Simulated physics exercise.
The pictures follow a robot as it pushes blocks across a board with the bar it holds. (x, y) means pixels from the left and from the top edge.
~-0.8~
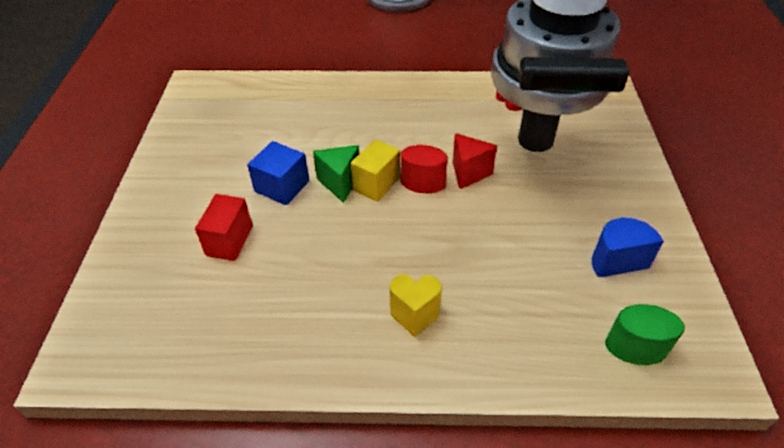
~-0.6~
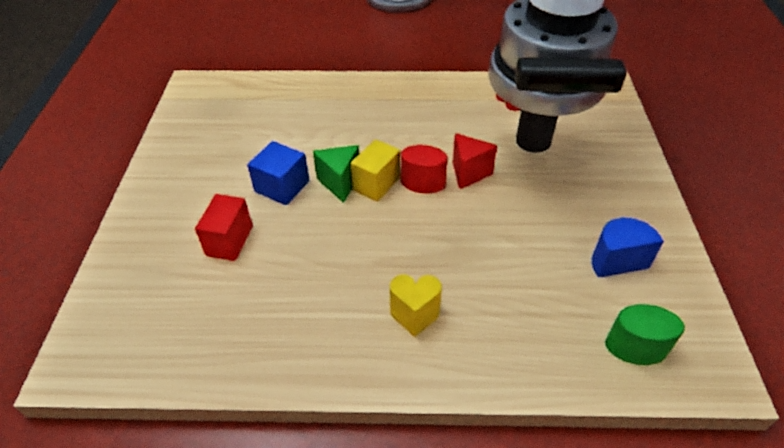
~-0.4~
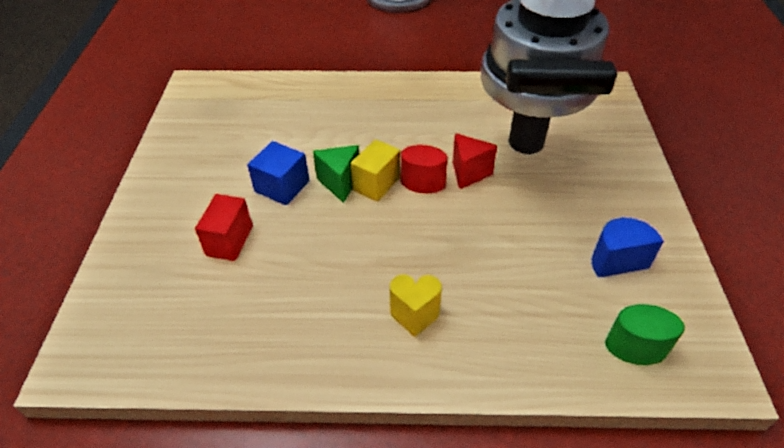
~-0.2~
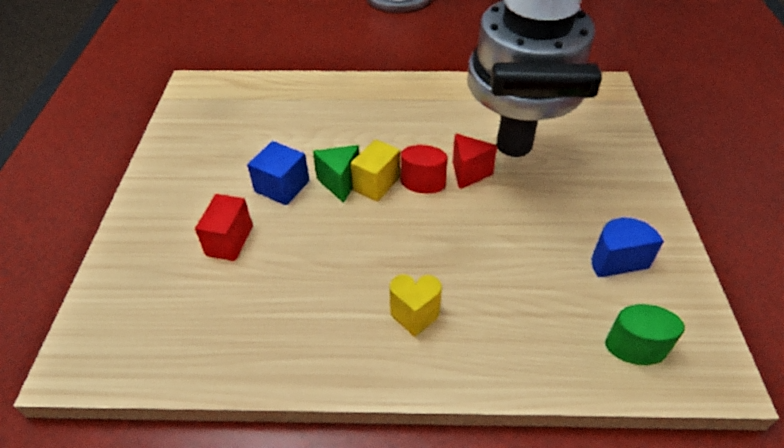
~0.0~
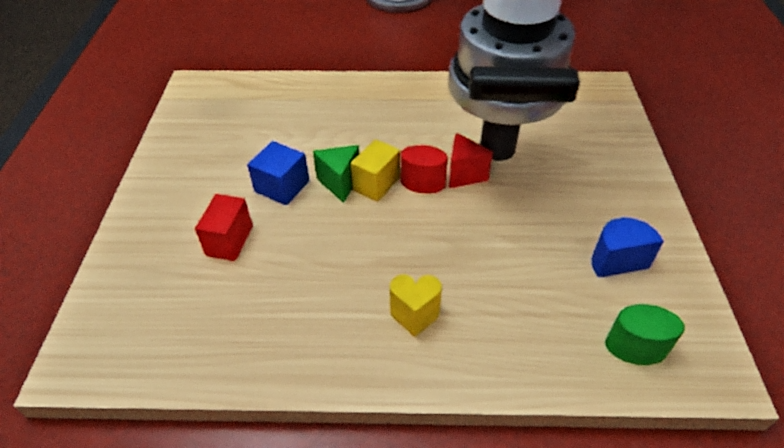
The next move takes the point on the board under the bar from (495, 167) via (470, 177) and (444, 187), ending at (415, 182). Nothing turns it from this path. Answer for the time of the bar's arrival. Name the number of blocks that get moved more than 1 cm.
Moved: 3 or more.
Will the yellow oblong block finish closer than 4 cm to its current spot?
Going by the path, yes.
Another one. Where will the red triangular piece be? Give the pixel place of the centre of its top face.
The centre of its top face lies at (427, 185).
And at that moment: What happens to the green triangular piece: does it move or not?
The block in question is displaced by the end.
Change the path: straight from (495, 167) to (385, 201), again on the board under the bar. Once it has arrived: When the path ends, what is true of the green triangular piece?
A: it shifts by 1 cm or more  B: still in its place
A: It shifts by 1 cm or more.
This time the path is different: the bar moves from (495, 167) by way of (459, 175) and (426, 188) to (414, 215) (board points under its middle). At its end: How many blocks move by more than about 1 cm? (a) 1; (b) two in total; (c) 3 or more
I'll go with b - two in total.
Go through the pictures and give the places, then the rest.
The first picture shows bar tip at (536, 141); block tops, green triangular piece at (337, 156); yellow oblong block at (376, 155); red oval at (424, 154); red triangular piece at (472, 146).
The second picture shows bar at (533, 142); blocks unchanged.
The third picture shows bar at (526, 143); blocks unchanged.
The fourth picture shows bar at (514, 146); blocks unchanged.
The fifth picture shows bar at (497, 149); green triangular piece at (337, 156); yellow oblong block at (376, 155); red oval at (424, 154); red triangular piece at (467, 147).
The first path, step by step. One third of the way, bar at (472, 160); red oval at (413, 160), turned 45° clockwise; red triangular piece at (447, 163).
Two thirds of the way, bar at (446, 170); red oval at (402, 167), turned 85° clockwise; red triangular piece at (432, 179).
At the end, bar at (416, 165); green triangular piece at (324, 154), turned 15° clockwise; yellow oblong block at (359, 155); red oval at (387, 170), turned 70° clockwise; red triangular piece at (427, 185).
